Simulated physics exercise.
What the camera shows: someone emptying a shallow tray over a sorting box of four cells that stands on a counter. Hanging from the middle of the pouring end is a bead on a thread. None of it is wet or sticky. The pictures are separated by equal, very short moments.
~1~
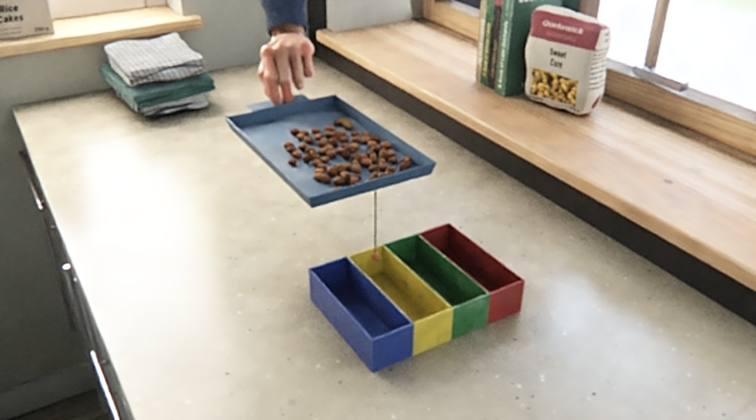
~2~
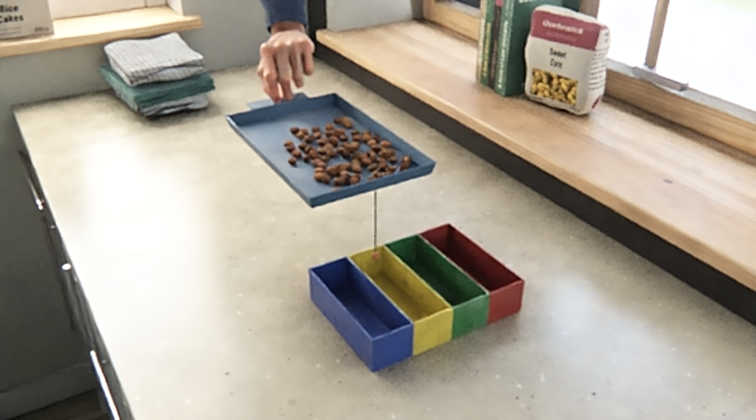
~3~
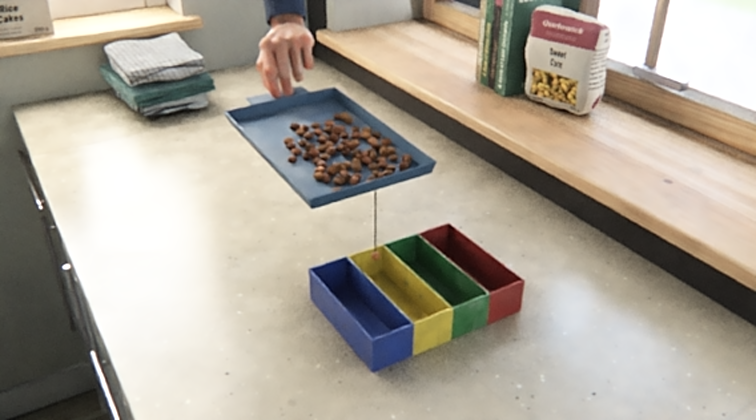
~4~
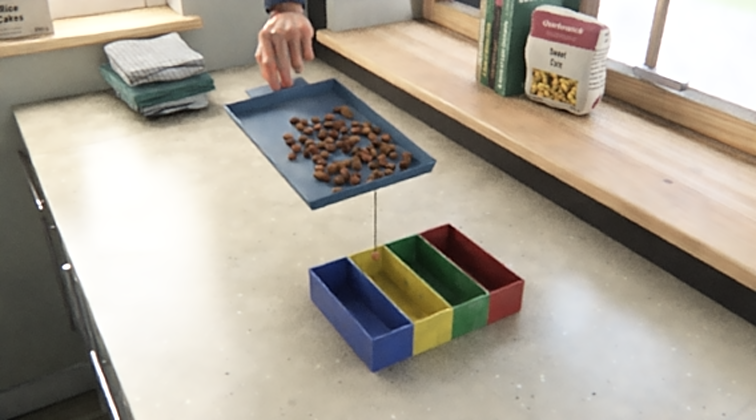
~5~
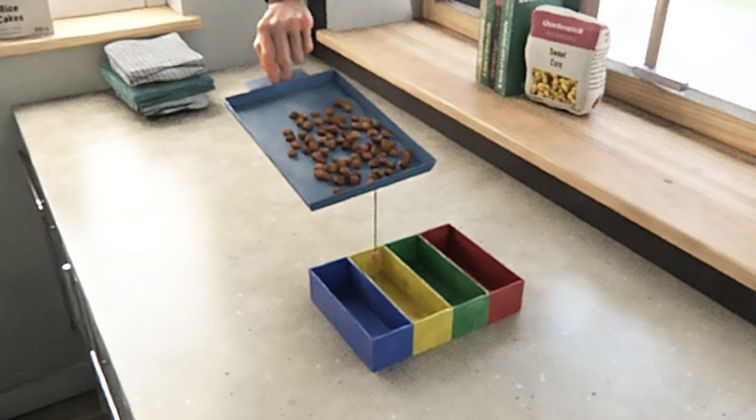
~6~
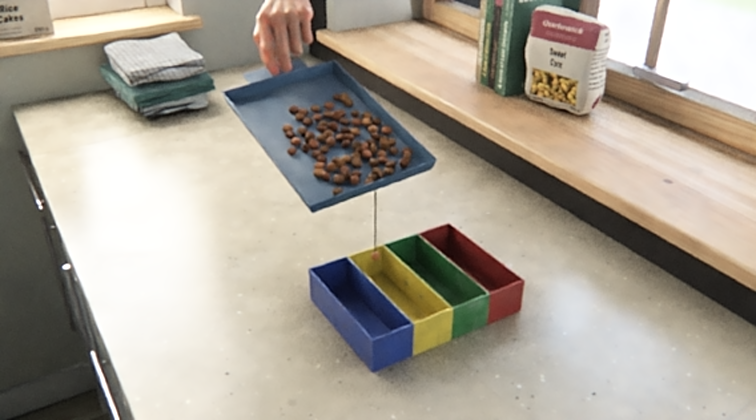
A hand gradually tilting a shallow blue tray of brown kibble above a blue, yellow, green and red sorting box on a counter.
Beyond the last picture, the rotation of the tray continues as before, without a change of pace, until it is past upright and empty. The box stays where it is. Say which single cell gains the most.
The one that gains the most is the blue cell.
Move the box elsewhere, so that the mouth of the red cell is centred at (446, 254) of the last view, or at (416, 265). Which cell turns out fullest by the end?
So it would be the cell in blue first and the cell in yellow after that.
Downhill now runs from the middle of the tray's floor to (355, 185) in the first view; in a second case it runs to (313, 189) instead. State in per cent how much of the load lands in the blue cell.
First some 30, then 40 per cent.
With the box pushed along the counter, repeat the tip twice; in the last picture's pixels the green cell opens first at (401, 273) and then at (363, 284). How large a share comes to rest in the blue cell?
The first try gives 70 per cent, the second 0 per cent.
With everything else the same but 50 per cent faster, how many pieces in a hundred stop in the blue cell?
That works out at roughly 50 per cent.
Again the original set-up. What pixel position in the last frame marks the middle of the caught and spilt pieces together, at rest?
I'd mark it at roughly (344, 327).
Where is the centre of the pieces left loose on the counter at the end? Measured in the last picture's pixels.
Approximately (302, 345).
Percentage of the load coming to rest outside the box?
50 per cent.
Just after the last frame, tray tipped steeply; every one on the tray.
A moment on, tray tipped right over; the larger part on the tray; just a few in the blue cell; about a tenth falling or outside the box.
Further on, tray tipped past a quarter turn; roughly a third in the blue cell; about a tenth in the yellow cell; just a few in the green cell; roughly half falling or outside the box.
When it is over, tray tipped past a quarter turn; roughly a third in the blue cell; about a tenth in the yellow cell; just a few in the green cell; not one in the red cell; roughly half outside the box.
